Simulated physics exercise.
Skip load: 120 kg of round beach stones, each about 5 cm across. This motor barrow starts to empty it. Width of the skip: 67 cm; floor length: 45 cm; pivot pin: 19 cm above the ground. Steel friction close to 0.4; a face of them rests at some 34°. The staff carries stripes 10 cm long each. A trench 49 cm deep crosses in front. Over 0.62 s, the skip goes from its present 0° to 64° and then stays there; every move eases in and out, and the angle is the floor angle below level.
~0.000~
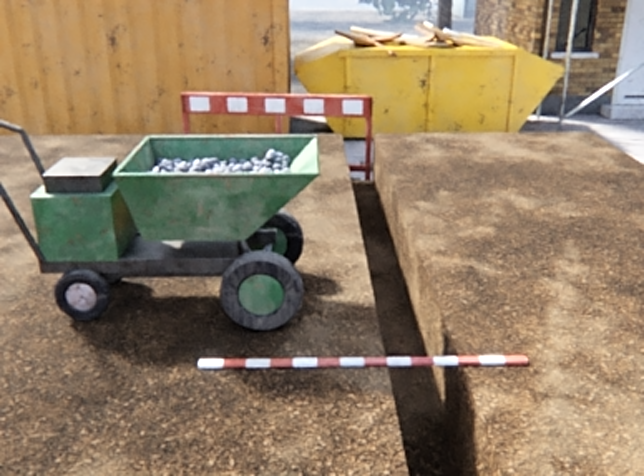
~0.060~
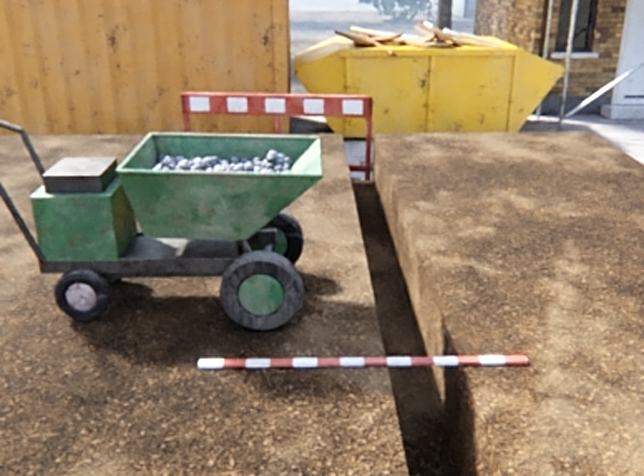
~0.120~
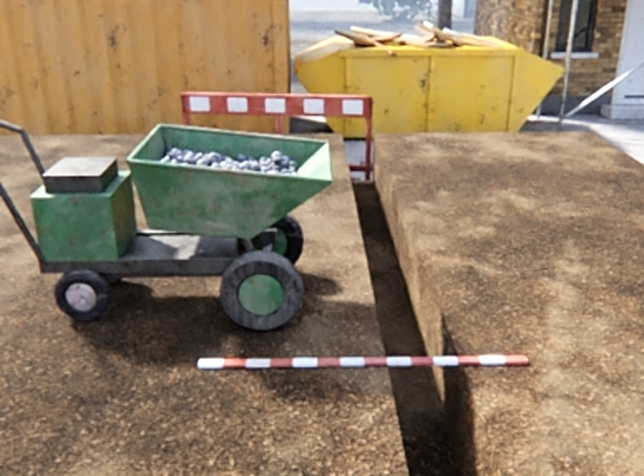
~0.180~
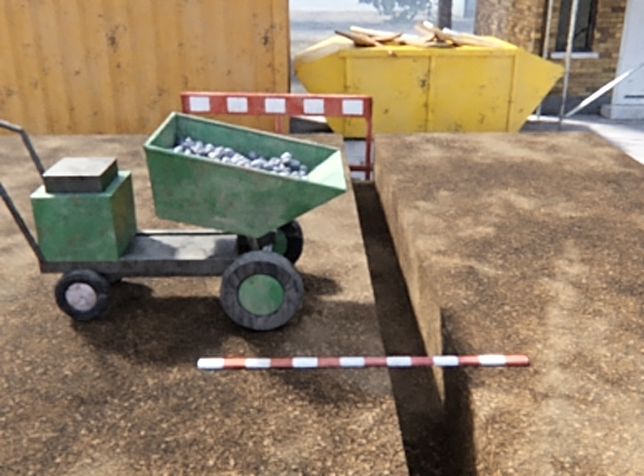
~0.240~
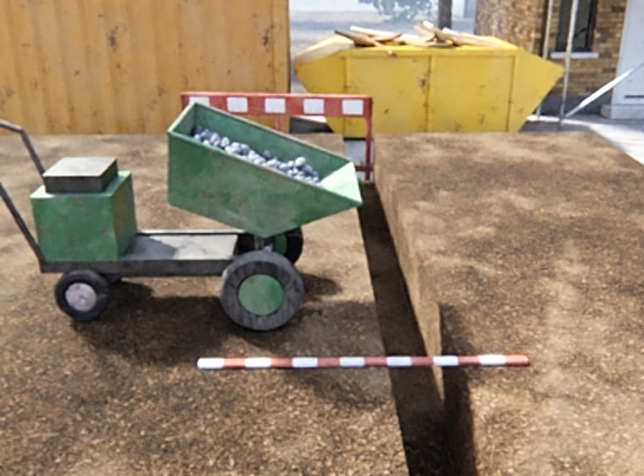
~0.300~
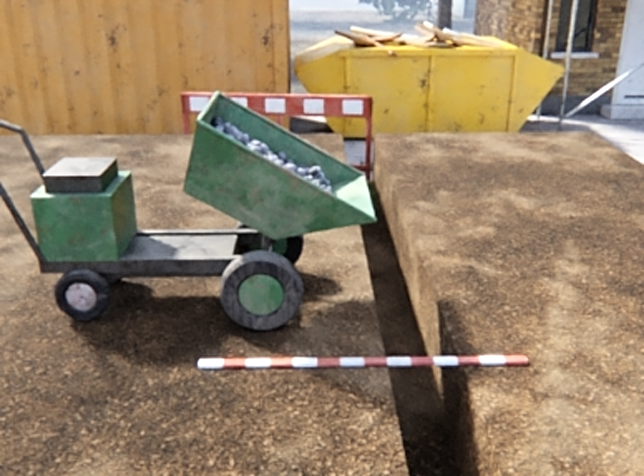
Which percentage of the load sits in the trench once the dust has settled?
Near 49 per cent.
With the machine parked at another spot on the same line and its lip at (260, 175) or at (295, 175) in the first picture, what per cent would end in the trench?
I'd expect close to 95 per cent at the first and 75 per cent at the second.
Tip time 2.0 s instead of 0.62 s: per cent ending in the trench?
With that timing, about 70 per cent.
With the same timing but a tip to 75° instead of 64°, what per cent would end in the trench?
I'd guess some 70 in a hundred.
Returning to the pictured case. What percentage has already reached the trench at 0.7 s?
By then, around 15 percent.
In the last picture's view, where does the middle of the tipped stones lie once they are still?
(444, 292).
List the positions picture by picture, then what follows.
In the first frame, the skip is at 0°, its lip at (318, 174); the top of the load is at (230, 165).
The second frame shows lip at (322, 176), floor tilted 2°, highest stones at (231, 164); the stones move at 0.4 m/s on average.
The third frame shows lip at (332, 182), floor tilted 6°, highest stones at (187, 159); the stones move at 0.8 m/s on average.
In the fourth frame, the skip is at 13°, its lip at (346, 191); the top of the load is at (187, 149); the stones move at 1.1 m/s on average.
The fifth frame shows lip at (362, 204), floor tilted 21°, highest stones at (202, 138); the stones move at 1.3 m/s on average.
In the sixth frame, the skip is at 30°, its lip at (376, 220); the top of the load is at (218, 129); the stones move at 1.3 m/s on average.
After 0.5 s the floor is at 53°; 100 % in the skip; the foremost stones are at (364, 228).
After 0.7 s the floor is at 64°; 83 % in the skip, 16 % in the trench, 1 % past the trench; the foremost stones are at (448, 293).
After 1.1 s the floor is at 64°; 19 % in the skip, 33 % in the trench, 48 % past the trench; the foremost stones are at (577, 290).
After 3.0 s the floor is at 64°; 0 % in the skip, 49 % in the trench, 51 % past the trench; the foremost stones are past the picture's edge.
